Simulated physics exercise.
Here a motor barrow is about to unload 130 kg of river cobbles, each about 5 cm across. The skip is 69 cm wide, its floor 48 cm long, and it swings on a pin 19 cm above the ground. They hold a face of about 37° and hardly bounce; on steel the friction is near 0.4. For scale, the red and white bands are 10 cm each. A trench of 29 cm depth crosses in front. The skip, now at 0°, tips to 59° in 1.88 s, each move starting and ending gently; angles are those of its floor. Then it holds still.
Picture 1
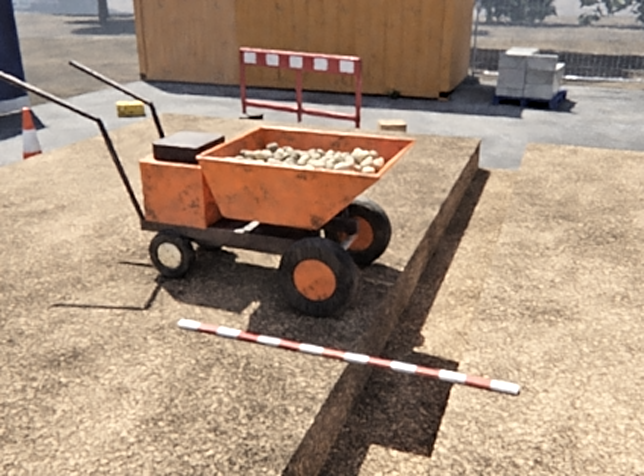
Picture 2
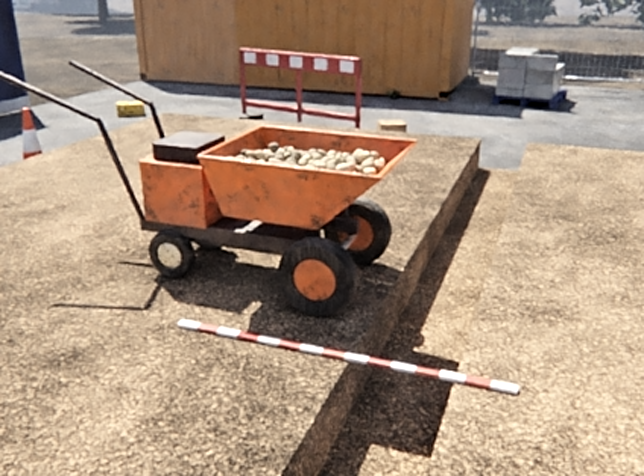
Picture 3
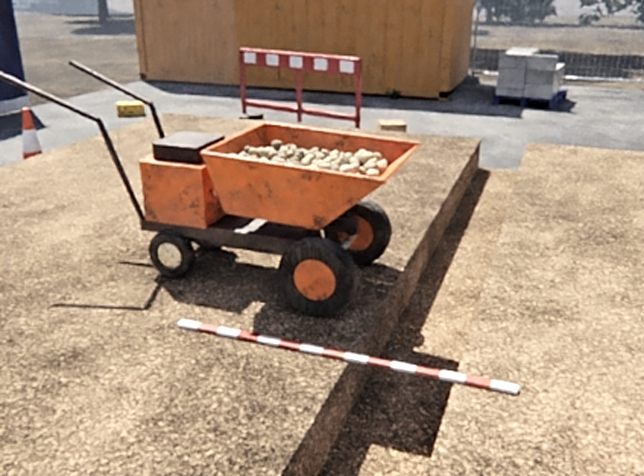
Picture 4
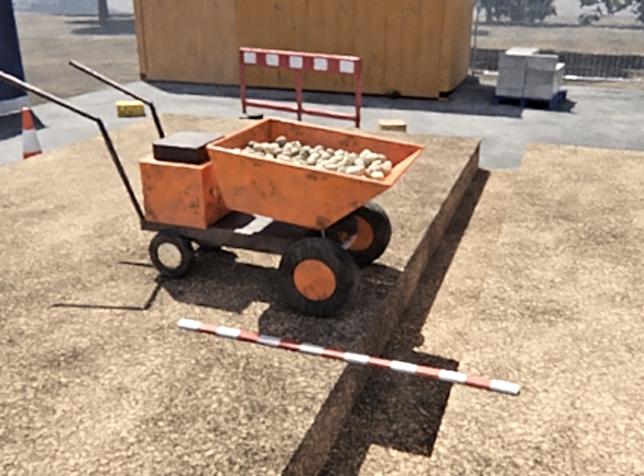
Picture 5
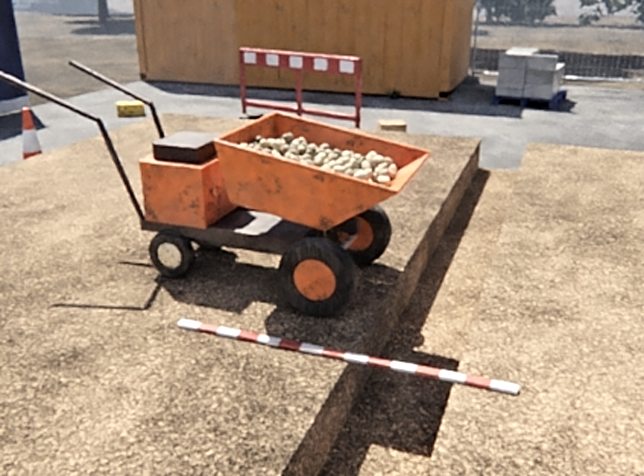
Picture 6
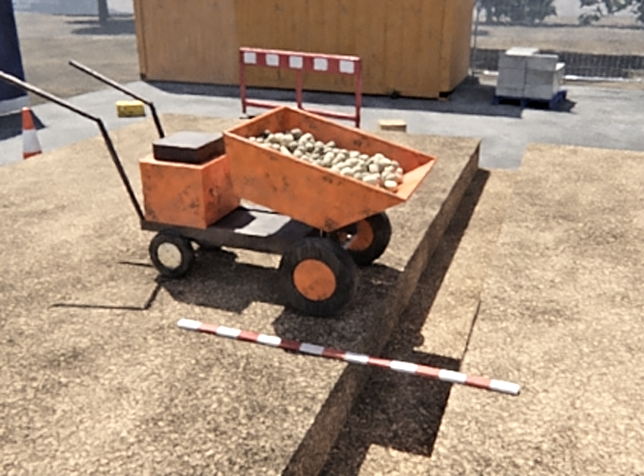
An orange motor barrow loaded with pale stones slowly tilts its skip down toward the right.
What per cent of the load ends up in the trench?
Some 58 per cent of it.
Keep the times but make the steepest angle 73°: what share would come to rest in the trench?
It would be near 55 per cent.
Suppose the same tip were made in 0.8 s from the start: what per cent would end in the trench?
It would be near 45 per cent.
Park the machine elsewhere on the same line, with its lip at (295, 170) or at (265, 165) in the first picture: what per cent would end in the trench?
About 100 and 75 per cent.
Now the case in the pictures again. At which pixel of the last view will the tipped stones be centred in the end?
Their middle is at about (465, 337).
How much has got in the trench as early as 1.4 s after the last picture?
Some 10 per cent.
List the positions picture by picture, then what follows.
Lip at (379, 178), floor tilted 0°, highest stones at (316, 155), in the first picture.
The skip is at 1°, its lip at (381, 179); the top of the load is at (309, 155), in the second picture.
The skip is at 3°, its lip at (385, 181); the top of the load is at (296, 152), in the third picture.
The skip is at 6°, its lip at (391, 186); the top of the load is at (292, 149), in the fourth picture.
The skip is at 10°, its lip at (398, 192); the top of the load is at (284, 144), in the fifth picture.
The skip is at 14°, its lip at (406, 200); the top of the load is at (288, 139), in the sixth picture.
Then, 0.8 s after the last picture the floor is at 50°, 100 % in the skip; the foremost stones are at (448, 246).
Then, 1.4 s after the last picture the floor is at 59°, 69 % in the skip, 10 % in the trench, 21 % past the trench; the foremost stones are at (543, 321).
Then, 1.7 s after the last picture the floor is at 59°, 42 % in the skip, 20 % in the trench, 38 % past the trench; the foremost stones are at (592, 334).
Then, 3.7 s after the last picture the floor is at 59°, 0 % in the skip, 58 % in the trench, 42 % past the trench; the foremost stones are at (617, 313).
